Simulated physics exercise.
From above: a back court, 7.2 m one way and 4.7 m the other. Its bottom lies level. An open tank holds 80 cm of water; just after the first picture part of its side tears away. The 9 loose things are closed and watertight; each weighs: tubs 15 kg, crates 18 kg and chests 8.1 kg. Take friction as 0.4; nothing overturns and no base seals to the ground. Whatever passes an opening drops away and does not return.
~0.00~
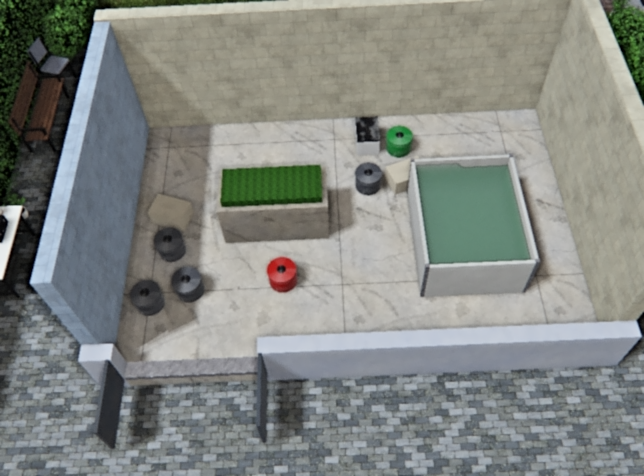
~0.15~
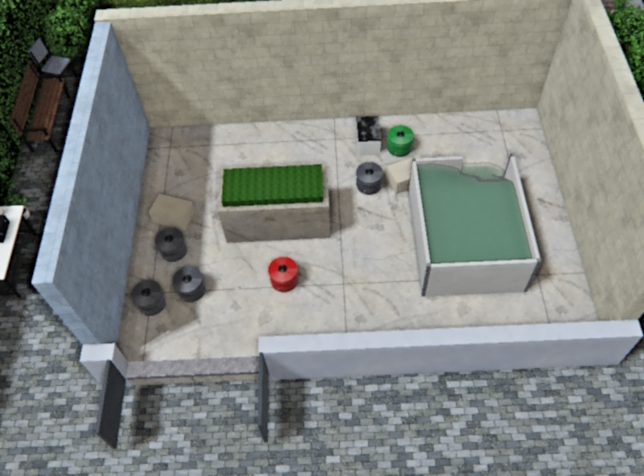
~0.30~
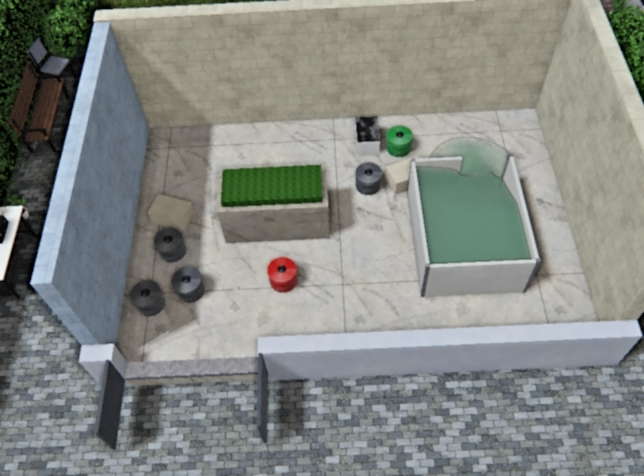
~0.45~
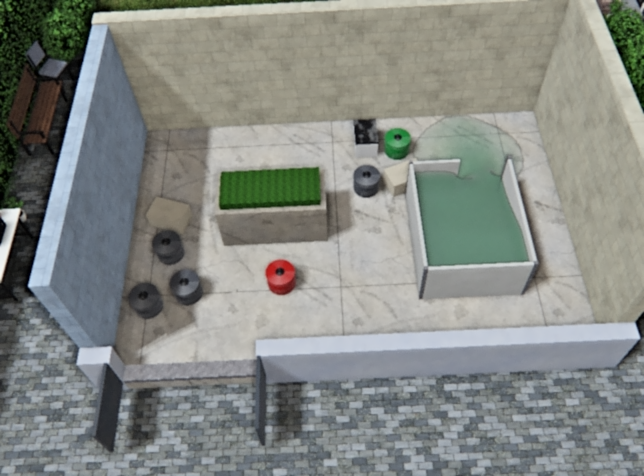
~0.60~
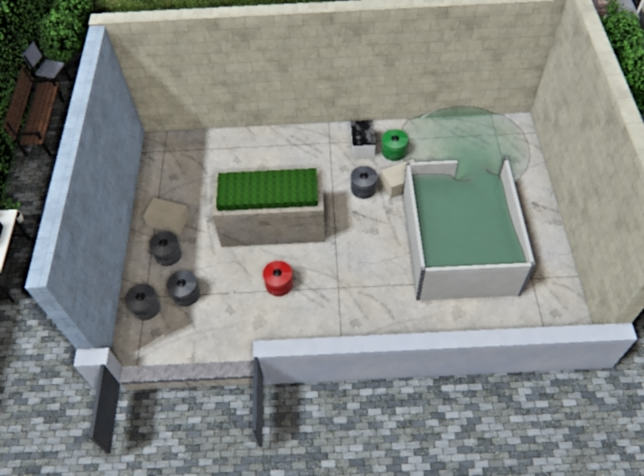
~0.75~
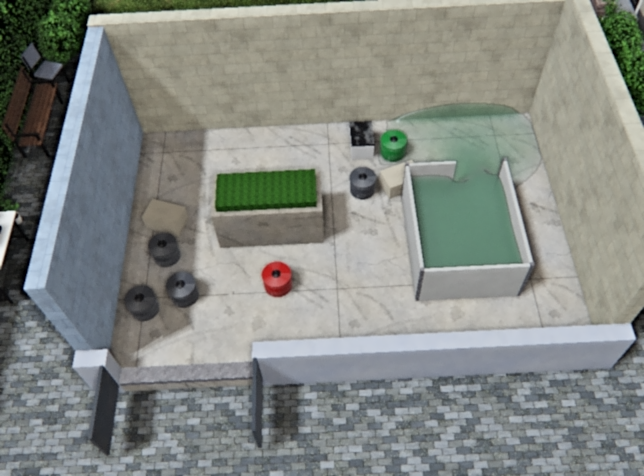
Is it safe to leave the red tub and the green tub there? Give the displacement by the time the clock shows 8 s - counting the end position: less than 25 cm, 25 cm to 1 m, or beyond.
The red tub stays put; the green tub travels far.
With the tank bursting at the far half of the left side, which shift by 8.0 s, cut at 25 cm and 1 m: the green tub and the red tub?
In that case the green tub barely shifts, the red tub gets carried off.
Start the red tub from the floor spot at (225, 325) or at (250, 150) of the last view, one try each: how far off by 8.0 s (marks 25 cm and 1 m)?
In that order: It holds its place; it gets carried off.
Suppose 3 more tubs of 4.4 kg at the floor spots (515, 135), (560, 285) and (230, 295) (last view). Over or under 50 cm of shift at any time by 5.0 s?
In that order: More, more, under.
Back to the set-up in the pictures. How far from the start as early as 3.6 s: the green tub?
Roughly 60 cm by then.
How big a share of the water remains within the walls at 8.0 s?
About 98 per cent.
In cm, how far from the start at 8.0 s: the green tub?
About 140 cm.
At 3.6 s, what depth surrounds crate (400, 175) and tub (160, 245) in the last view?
About 5 and 0 cm.
After 1.6 s the red tub is near (276, 274), 0.0 m from its start, aground; the green tub is near (394, 139), 0.0 m from its start, aground; 0 of 9 are out; 0 afloat.
After 3.6 s the red tub is near (276, 274), 0.0 m from its start, aground; the green tub is near (370, 160), 0.6 m from its start, aground; 0 of 9 are out; 0 afloat.
After 5.6 s the red tub is near (276, 274), 0.0 m from its start, aground; the green tub is near (337, 163), 1.1 m from its start, aground; 0 of 9 are out; 0 afloat.
After 8.0 s the red tub is near (276, 274), 0.0 m from its start, aground; the green tub is near (325, 168), 1.4 m from its start, aground; 0 of 9 are out; 1 afloat.
